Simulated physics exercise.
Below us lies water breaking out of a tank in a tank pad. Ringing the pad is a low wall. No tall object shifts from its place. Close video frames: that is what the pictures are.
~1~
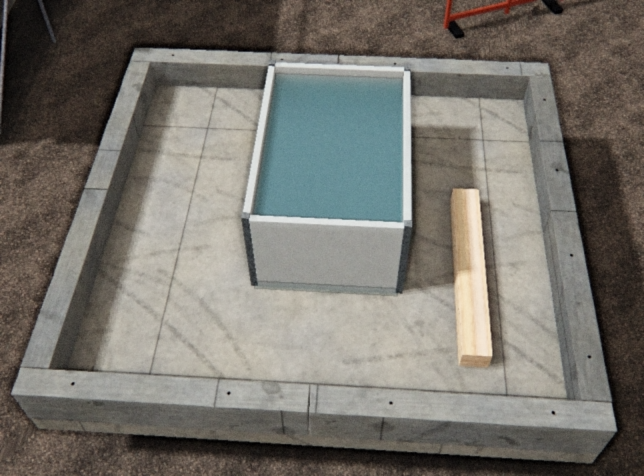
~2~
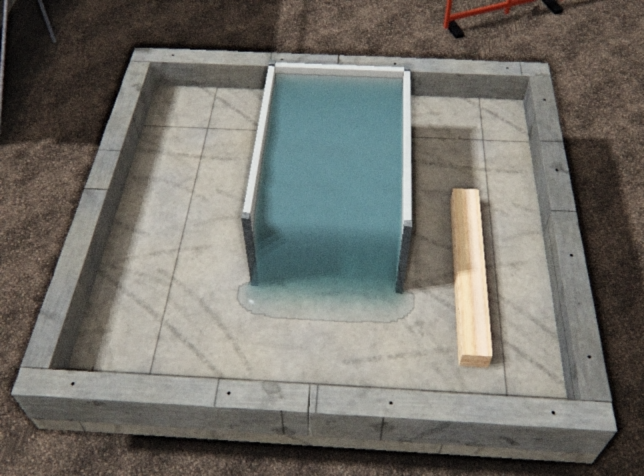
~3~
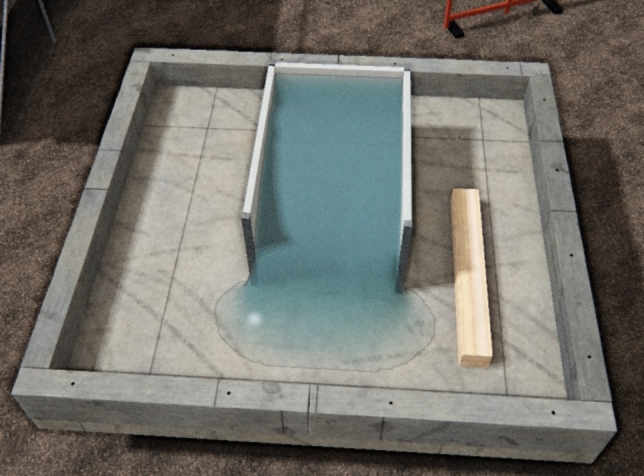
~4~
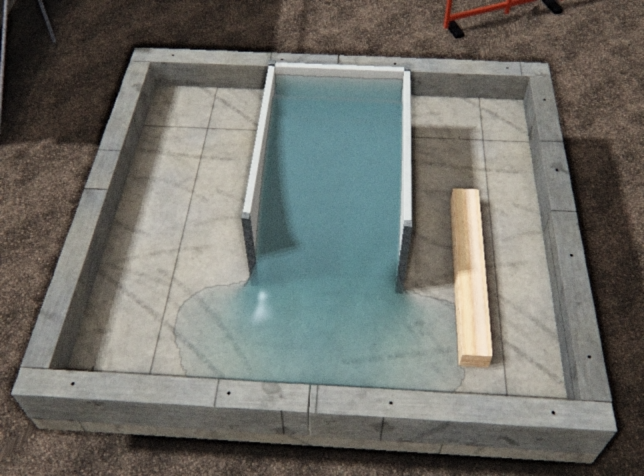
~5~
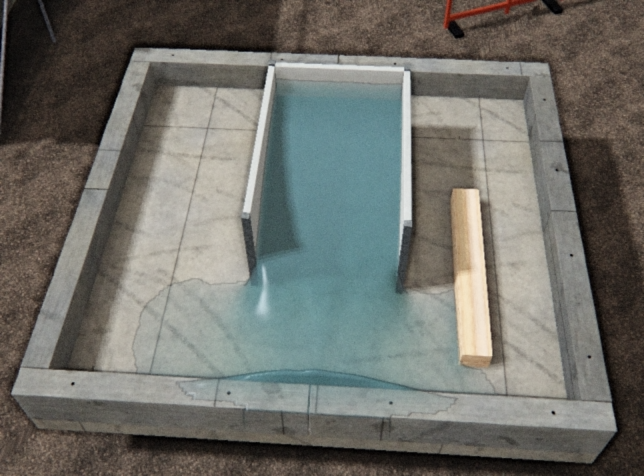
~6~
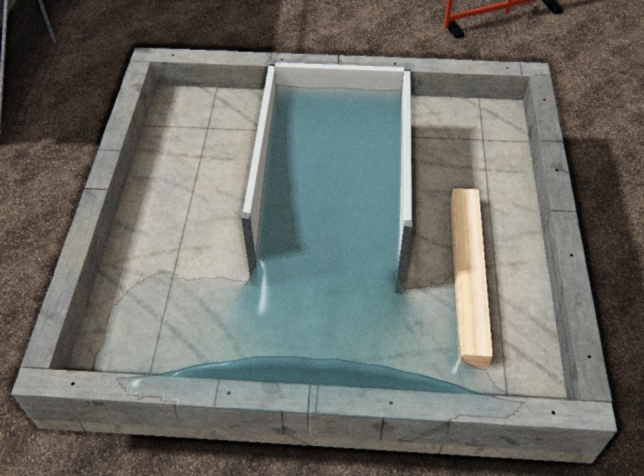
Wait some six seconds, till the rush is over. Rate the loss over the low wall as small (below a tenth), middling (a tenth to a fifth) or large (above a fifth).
Middling.
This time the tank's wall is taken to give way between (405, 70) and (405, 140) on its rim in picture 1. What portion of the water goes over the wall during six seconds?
Estimate: 10 %.
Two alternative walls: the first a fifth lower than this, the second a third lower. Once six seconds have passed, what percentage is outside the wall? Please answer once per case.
22 % then 32 %.
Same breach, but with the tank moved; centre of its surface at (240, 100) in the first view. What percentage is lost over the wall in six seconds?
Measured share: Close to 10 per cent.
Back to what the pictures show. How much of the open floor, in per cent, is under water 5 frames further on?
I reckon around 40 %.
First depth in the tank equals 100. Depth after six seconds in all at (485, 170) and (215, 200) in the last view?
Respectively about 18 and 20 per cent.
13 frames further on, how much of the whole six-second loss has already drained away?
Log: Around 95 %, estimated.
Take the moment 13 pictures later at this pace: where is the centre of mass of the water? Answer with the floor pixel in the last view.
I'd put it at around (323, 274).
A moment on, water covers 30 % of the floor; the low wall has let 0 % over.
Next, water covers 40 % of the floor; the low wall has let 5 % over.
Then, water covers 75 % of the floor; the low wall has let 11 % over.
Later, water covers 80 % of the floor; the low wall has let 12 % over.
In the end, water covers 80 % of the floor; the low wall has let 12 % over.
